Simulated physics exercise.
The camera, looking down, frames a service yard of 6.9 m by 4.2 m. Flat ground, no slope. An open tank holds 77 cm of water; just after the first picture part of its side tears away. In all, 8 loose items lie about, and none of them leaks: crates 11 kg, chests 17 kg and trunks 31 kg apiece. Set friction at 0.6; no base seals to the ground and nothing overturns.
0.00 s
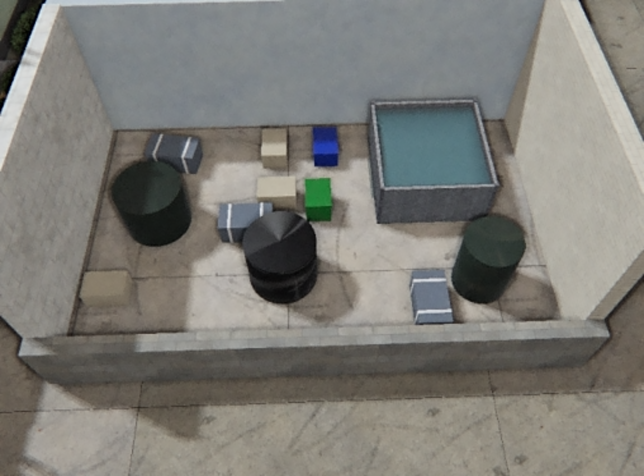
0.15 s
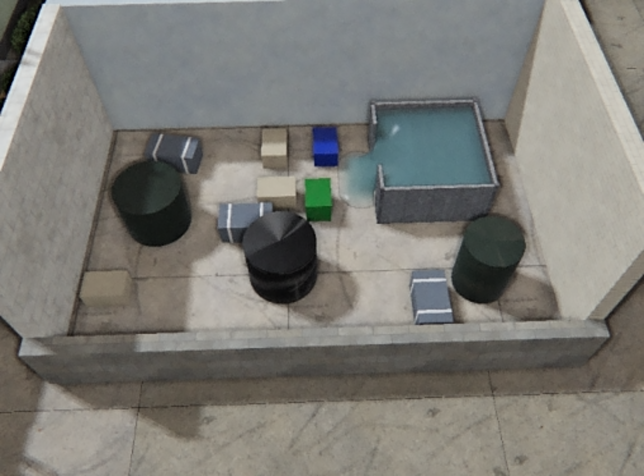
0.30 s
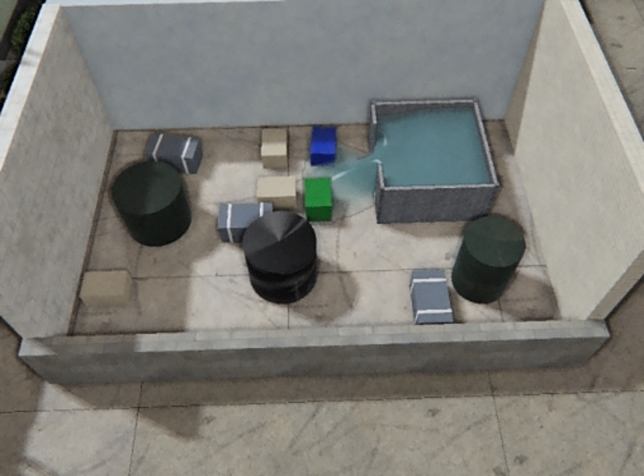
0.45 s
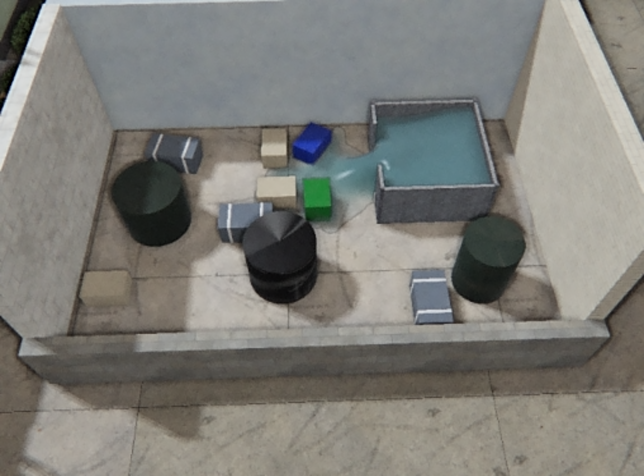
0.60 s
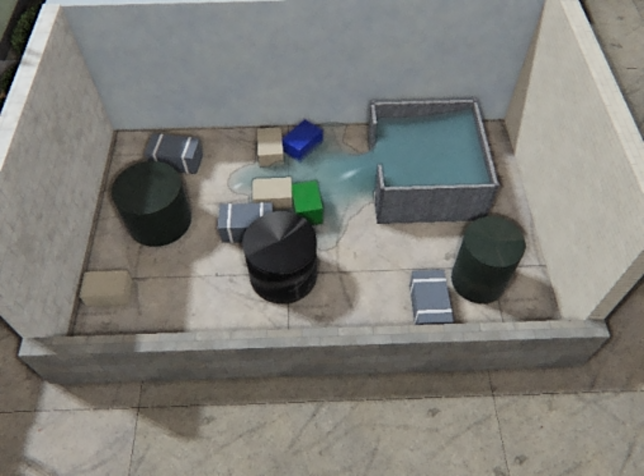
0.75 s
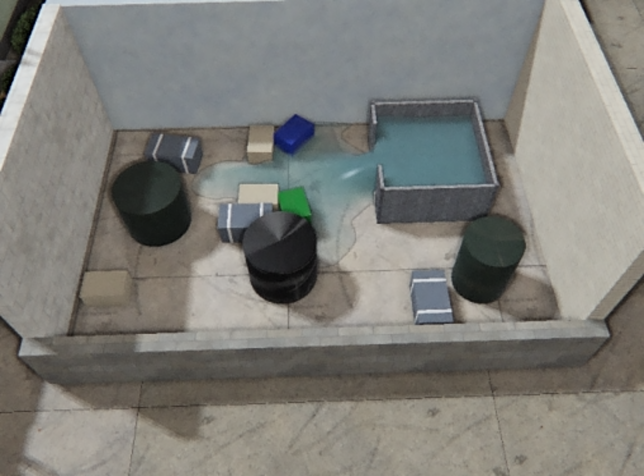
Water pours from the tank's left side and spreads, nudging blue, green and tan boxes left.
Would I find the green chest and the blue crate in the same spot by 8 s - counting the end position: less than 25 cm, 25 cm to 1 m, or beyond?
In order: The green chest strays a long way, the blue crate strays a long way.
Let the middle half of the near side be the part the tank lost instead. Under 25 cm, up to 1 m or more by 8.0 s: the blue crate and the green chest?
Under that change the blue crate would drift slightly and the green chest would sit tight.
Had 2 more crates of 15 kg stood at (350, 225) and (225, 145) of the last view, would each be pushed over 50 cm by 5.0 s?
Taking them in order, they end up smaller and greater.
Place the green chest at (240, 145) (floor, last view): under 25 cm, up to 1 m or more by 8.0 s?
It ends far away.
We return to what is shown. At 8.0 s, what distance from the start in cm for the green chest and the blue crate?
I'd estimate about 250 and 250 cm, in that order.
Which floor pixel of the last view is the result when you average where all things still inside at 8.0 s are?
Mean position: Approximately (234, 258).
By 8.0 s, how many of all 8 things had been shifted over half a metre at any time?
7 of them.
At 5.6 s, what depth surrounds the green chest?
Near 14 cm deep.
After 1.6 s the green chest is near (242, 208), 1.2 m from its start, afloat; the blue crate is near (218, 123), 1.8 m from its start, afloat; 3 afloat.
After 3.6 s the green chest is near (128, 306), 3.2 m from its start, afloat; the blue crate is near (154, 158), 2.8 m from its start, afloat; 6 afloat.
After 5.6 s the green chest is near (212, 289), 2.2 m from its start, afloat; the blue crate is near (197, 176), 2.2 m from its start, afloat; 5 afloat.
After 8.0 s the green chest is near (170, 276), 2.5 m from its start, afloat; the blue crate is near (203, 213), 2.4 m from its start, afloat; 6 afloat.
